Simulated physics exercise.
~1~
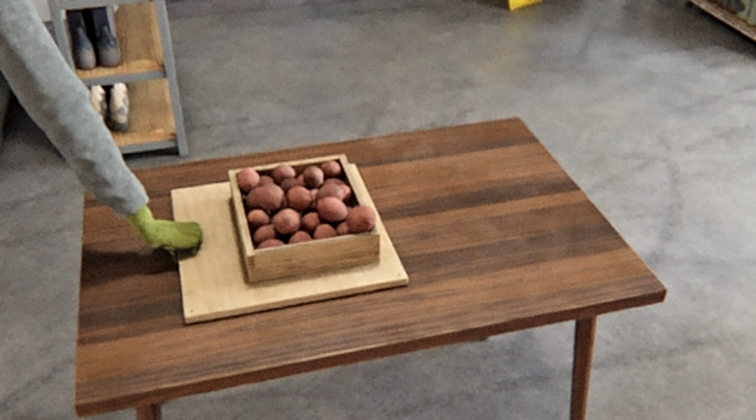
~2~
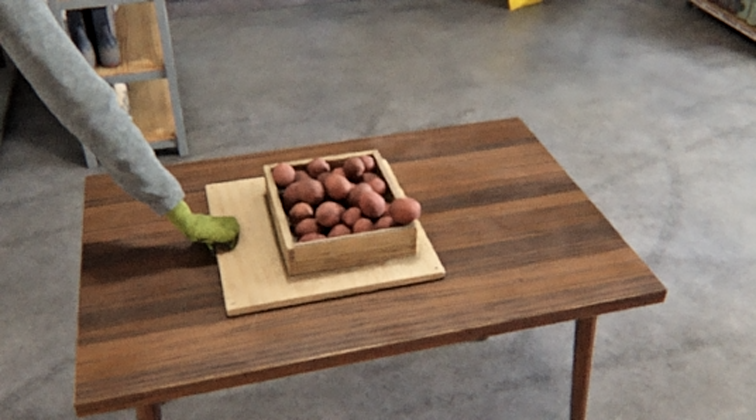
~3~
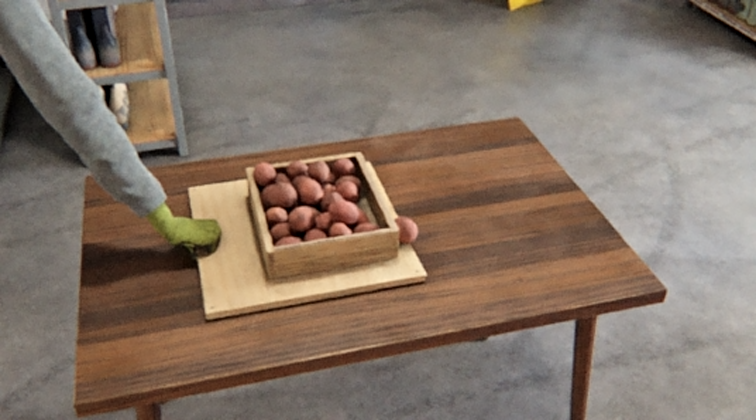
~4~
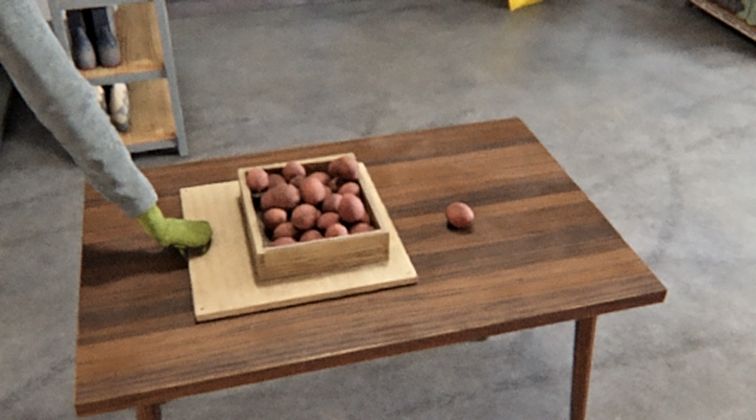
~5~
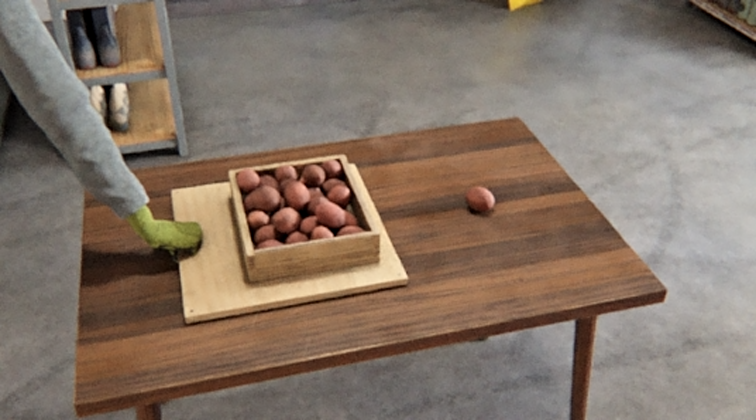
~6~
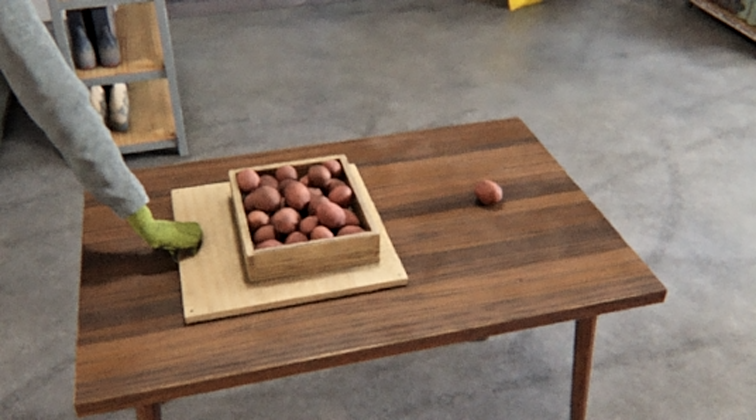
Board with a wooden tub of red potatoes sliding right and back under a gloved hand, one potato spilling onto the table.
